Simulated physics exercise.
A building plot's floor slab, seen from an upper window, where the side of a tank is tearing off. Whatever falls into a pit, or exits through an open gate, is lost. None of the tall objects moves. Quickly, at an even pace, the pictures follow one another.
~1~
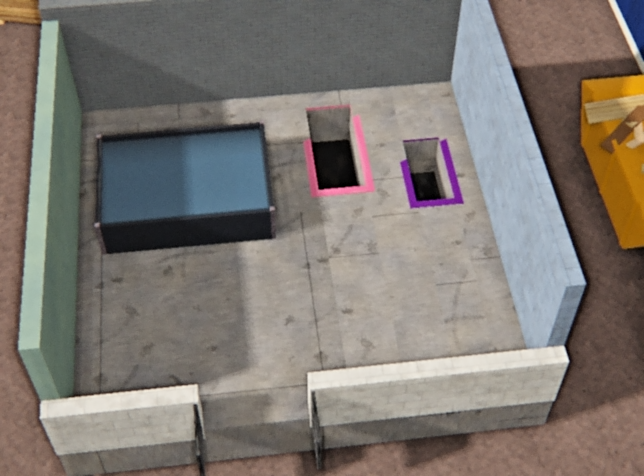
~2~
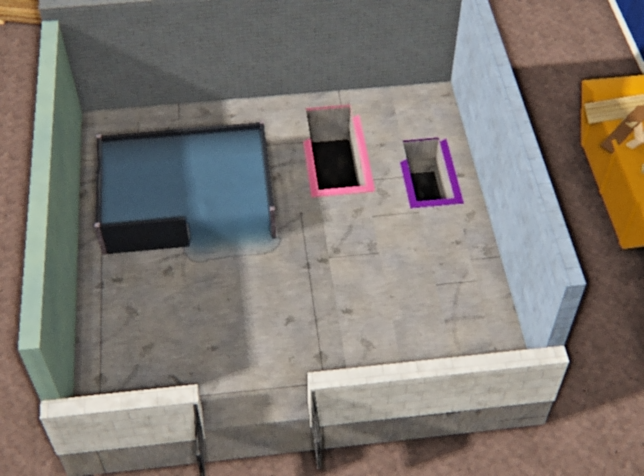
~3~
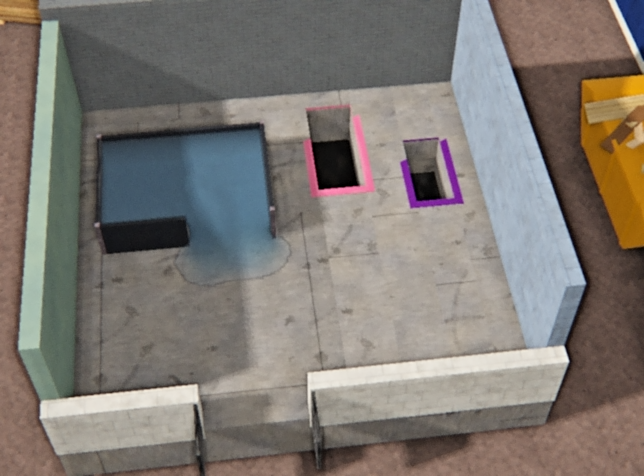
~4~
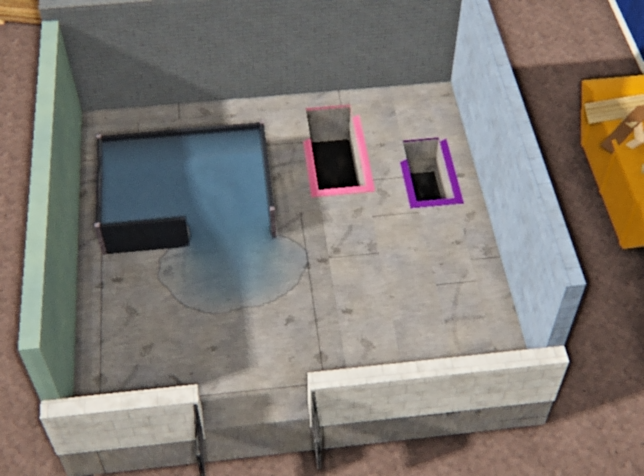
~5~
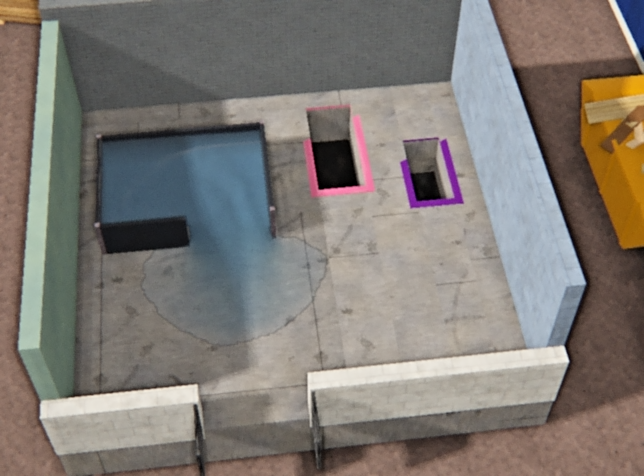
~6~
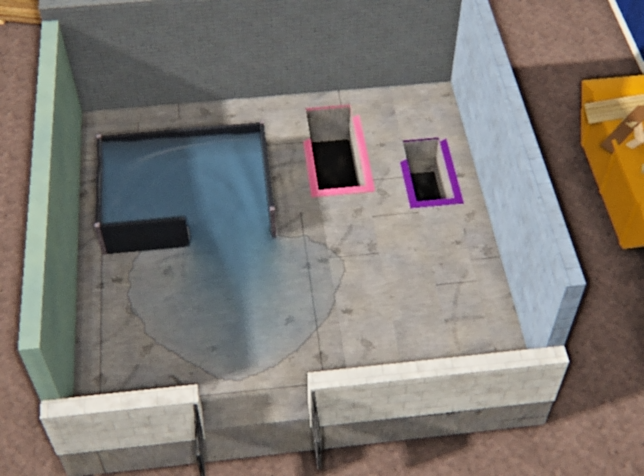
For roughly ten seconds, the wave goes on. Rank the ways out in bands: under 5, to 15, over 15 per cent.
Gate: Beyond fifteen per cent. Pink pit: Short of five per cent. Purple pit: Inside five to fifteen per cent.
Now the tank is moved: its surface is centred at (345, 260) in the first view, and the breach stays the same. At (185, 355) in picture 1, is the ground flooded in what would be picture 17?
Location check: Waterlogged.
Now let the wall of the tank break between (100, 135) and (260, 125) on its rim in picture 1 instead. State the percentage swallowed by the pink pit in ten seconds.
The pink pit takes 40 per cent.
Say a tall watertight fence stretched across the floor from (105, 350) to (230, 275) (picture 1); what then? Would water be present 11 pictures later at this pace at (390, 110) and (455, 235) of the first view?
Taking them in the order asked, the first is not reached and the second is not reached.
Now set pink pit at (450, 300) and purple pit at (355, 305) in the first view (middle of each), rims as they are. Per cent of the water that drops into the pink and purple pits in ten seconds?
Estimated shares - pink: 10 %; purple: 20 %.
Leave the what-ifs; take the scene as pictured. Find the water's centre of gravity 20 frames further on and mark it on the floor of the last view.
I'd say around (244, 272).
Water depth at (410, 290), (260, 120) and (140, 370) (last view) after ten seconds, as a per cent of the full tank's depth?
Around 6, 0 and 6 %.
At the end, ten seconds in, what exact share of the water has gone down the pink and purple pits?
About 2 %, then about 8 %.
A moment on, water covers 30 % of the floor; the gate 2 %, the pink pit 0 %, the purple pit 0 %.
Next, water covers 40 % of the floor; the gate 9 %, the pink pit 0 %, the purple pit 0 %.
Then, water covers 45 % of the floor; the gate 18 %, the pink pit 0 %, the purple pit 0 %.
Later, water covers 70 % of the floor; the gate 28 %, the pink pit 0 %, the purple pit 3 %.
In the end, water covers 85 % of the floor; the gate 38 %, the pink pit 3 %, the purple pit 8 %.
